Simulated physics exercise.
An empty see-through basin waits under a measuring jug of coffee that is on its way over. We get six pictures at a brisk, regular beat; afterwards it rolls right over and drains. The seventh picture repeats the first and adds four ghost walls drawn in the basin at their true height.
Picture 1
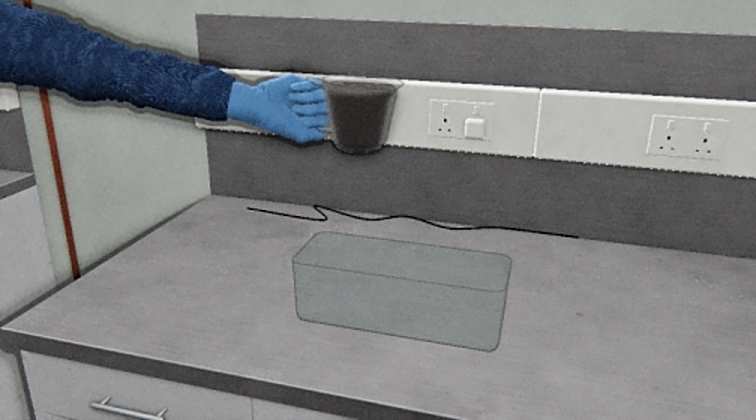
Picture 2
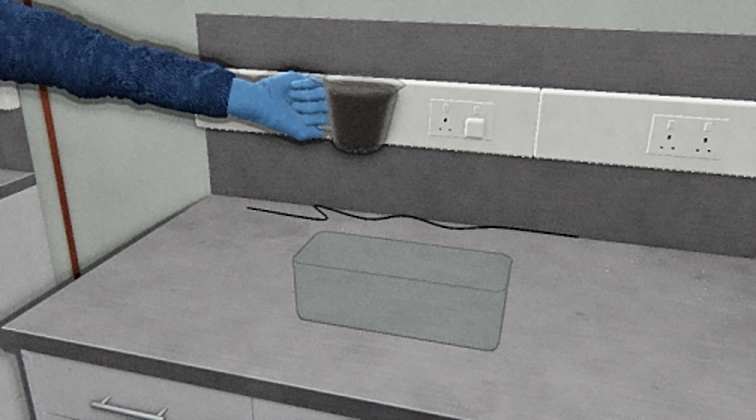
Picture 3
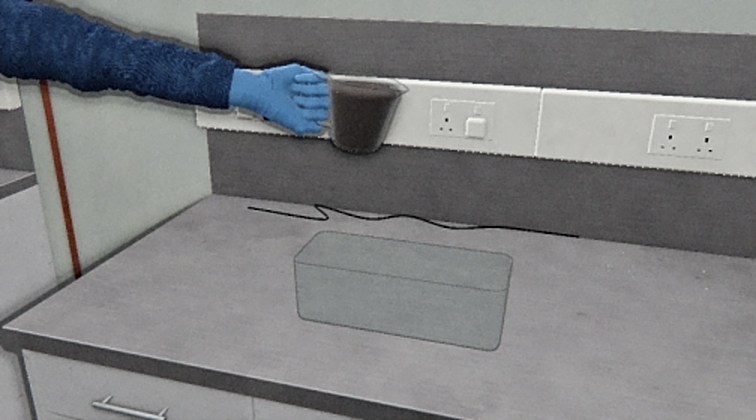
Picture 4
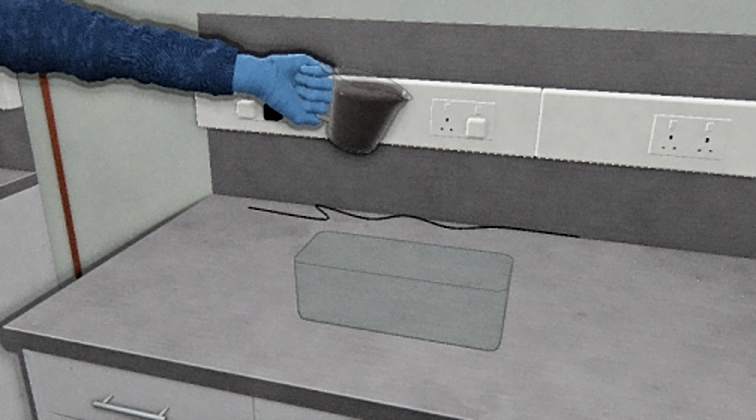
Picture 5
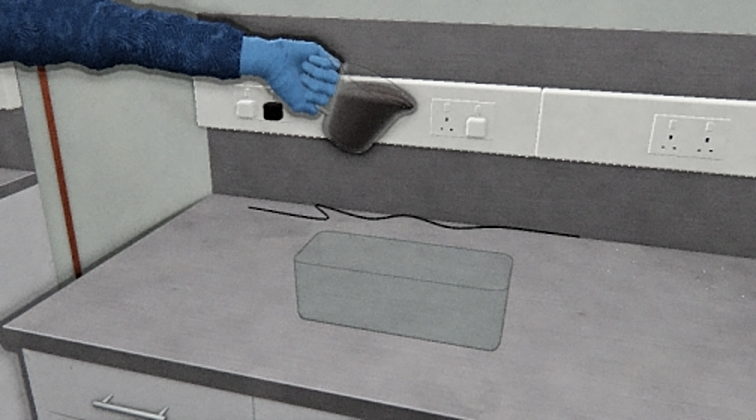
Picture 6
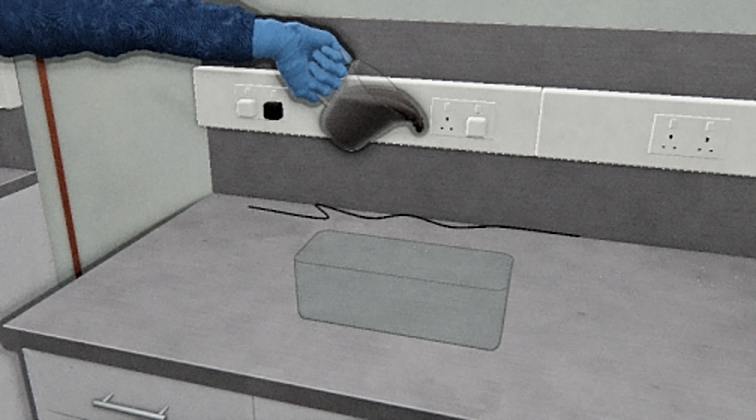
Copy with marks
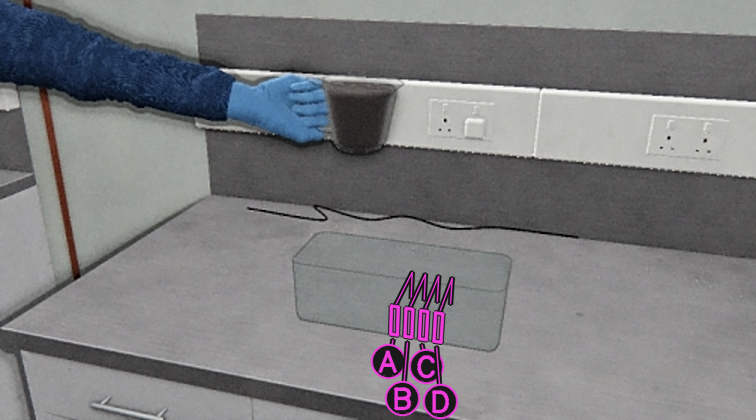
We see a blue-gloved hand holding a measuring jug of coffee above an empty see-through basin on a grey counter. The hand keeps the jug upright, then tilts it steadily to the right until coffee passes over its lip.
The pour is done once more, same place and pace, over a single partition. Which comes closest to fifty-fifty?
I would pick slot D.
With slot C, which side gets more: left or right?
The right side.
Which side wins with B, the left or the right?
The right one.
In magenta, A at (393, 339); B at (407, 342); C at (421, 344); D at (436, 347).
With A, about 5 % ends left of the wall and 90 % right of it; 5 % is lost outside.
With B, about 5 % ends left of the wall and 90 % right of it; 4 % is lost outside.
With C, about 8 % ends left of the wall and 89 % right of it; 3 % is lost outside.
With D, about 51 % ends left of the wall and 45 % right of it; 4 % is lost outside.
